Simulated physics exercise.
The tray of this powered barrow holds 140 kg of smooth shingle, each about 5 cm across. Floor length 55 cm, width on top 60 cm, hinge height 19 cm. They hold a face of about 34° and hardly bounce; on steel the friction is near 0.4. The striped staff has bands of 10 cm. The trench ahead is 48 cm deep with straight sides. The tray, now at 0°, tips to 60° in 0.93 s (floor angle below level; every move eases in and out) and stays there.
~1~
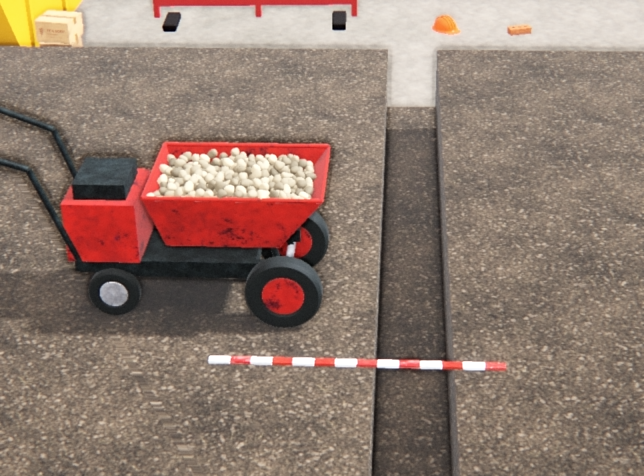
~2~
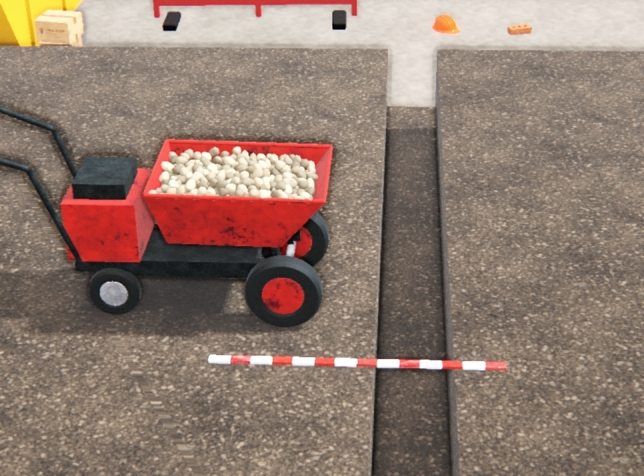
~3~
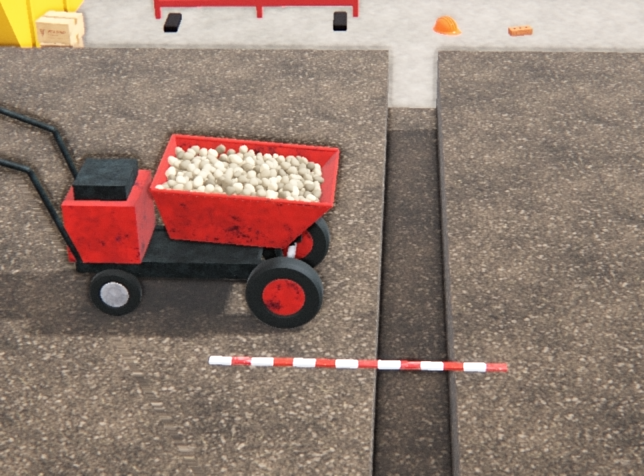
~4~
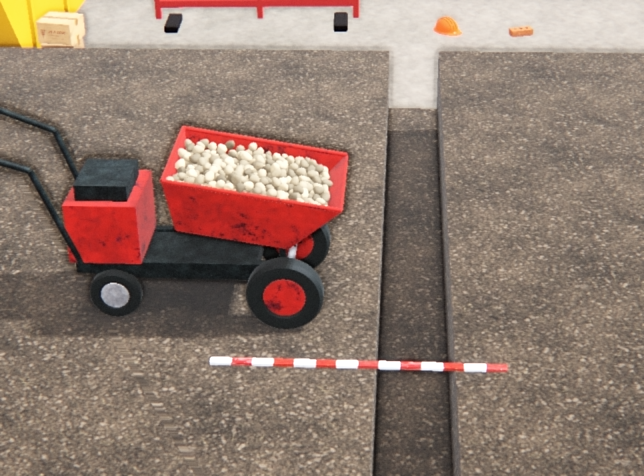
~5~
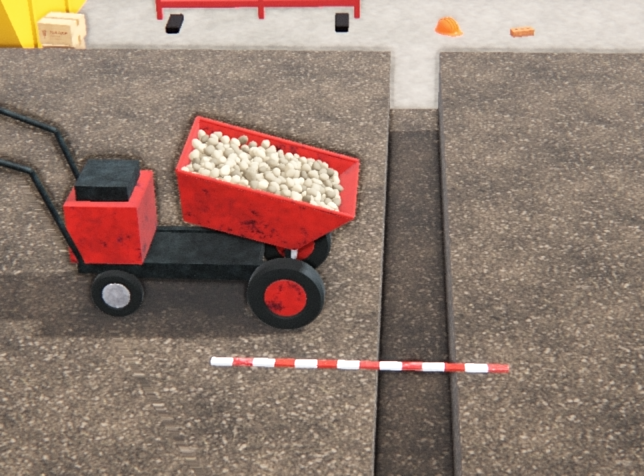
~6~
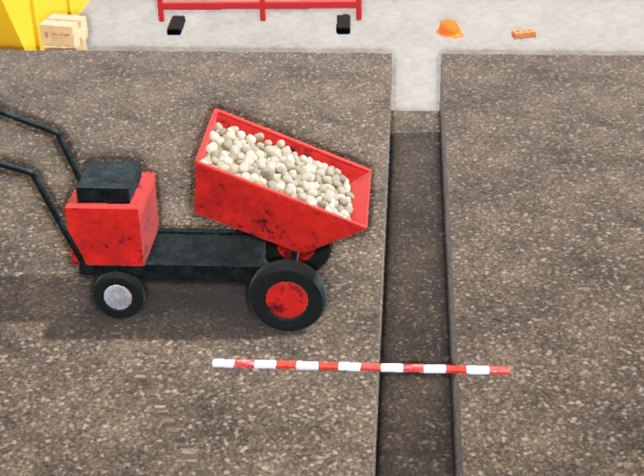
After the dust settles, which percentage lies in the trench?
Roughly 60 per cent ends in the trench.
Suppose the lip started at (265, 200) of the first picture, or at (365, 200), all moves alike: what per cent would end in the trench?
First some 75, then 25 per cent.
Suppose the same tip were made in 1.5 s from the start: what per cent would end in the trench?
In that case some 70 per cent.
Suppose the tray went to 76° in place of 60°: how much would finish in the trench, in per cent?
In that case some 70 per cent.
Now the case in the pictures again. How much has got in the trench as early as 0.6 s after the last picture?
Some 20 per cent.
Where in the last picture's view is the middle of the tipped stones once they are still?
Their middle is at about (436, 364).
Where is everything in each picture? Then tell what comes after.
Lip at (322, 201), floor tilted 0°, highest stones at (254, 166), in the first picture.
The tray is at 1°, its lip at (324, 202); the top of the load is at (243, 165), in the second picture.
Lip at (331, 206), floor tilted 4°, highest stones at (214, 163), in the third picture.
Lip at (341, 211), floor tilted 9°, highest stones at (196, 155), in the fourth picture.
Lip at (353, 218), floor tilted 16°, highest stones at (204, 145), in the fifth picture.
Lip at (366, 228), floor tilted 23°, highest stones at (221, 137), in the sixth picture.
Then, 0.3 s after the last picture the floor is at 51°, 100 % in the tray; the foremost stones are at (389, 247).
Then, 0.6 s after the last picture the floor is at 60°, 78 % in the tray, 20 % in the trench, 3 % past the trench; the foremost stones are at (469, 298).
Then, 1.0 s after the last picture the floor is at 60°, 41 % in the tray, 32 % in the trench, 26 % past the trench; the foremost stones are at (578, 303).
Then, 2.9 s after the last picture the floor is at 60°, 12 % in the tray, 60 % in the trench, 28 % past the trench; the foremost stones are past the picture's edge.
